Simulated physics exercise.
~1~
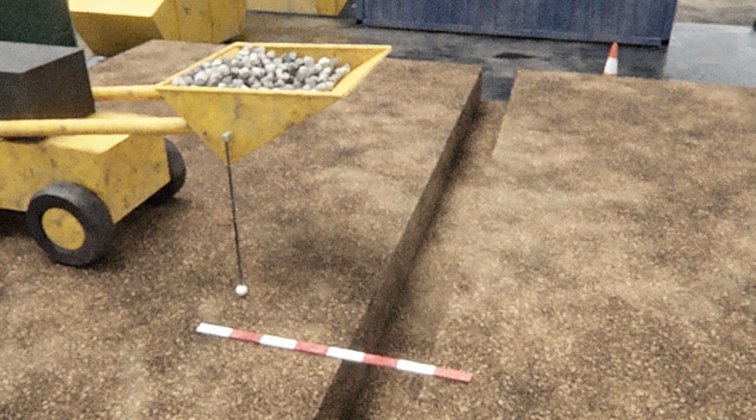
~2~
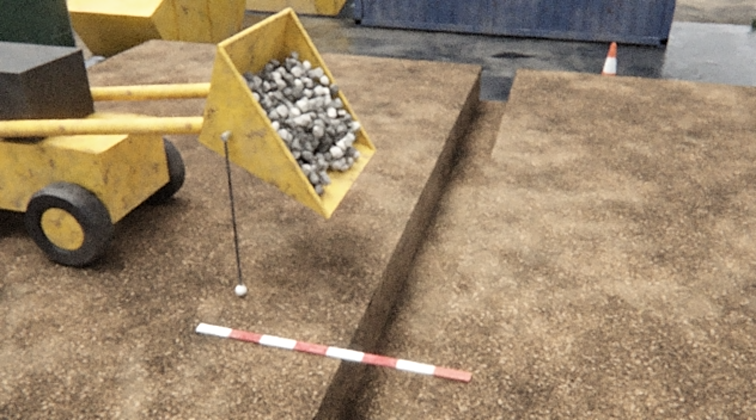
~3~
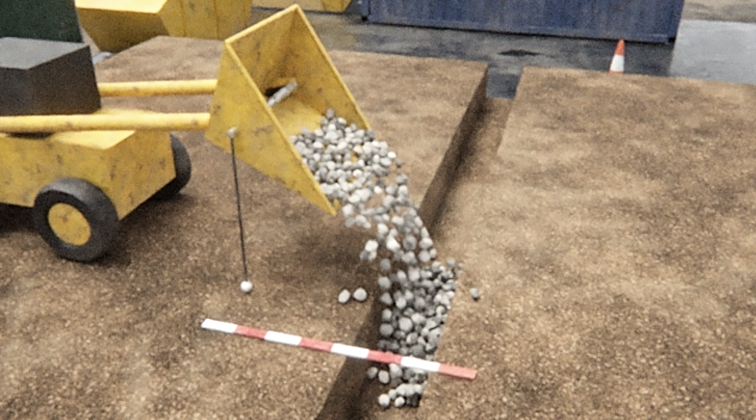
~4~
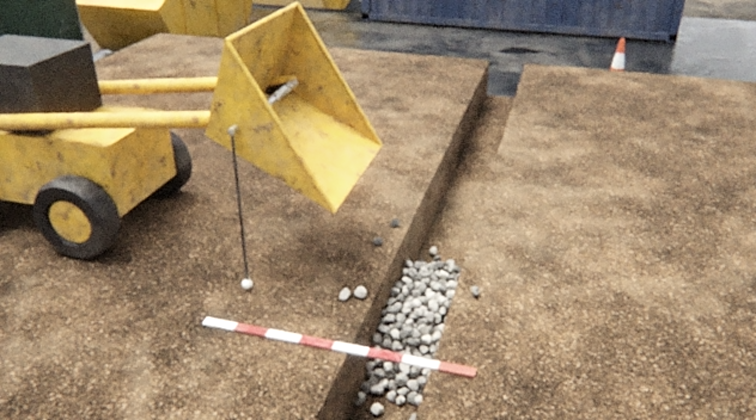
We see a yellow loader holding a bucket of grey stones above bare brown ground beside a trench. The bucket tips forward and the stones slide out, pouring down to the right into the trench, where they settle in a heap with a few scattered nearby, leaving the bucket empty.
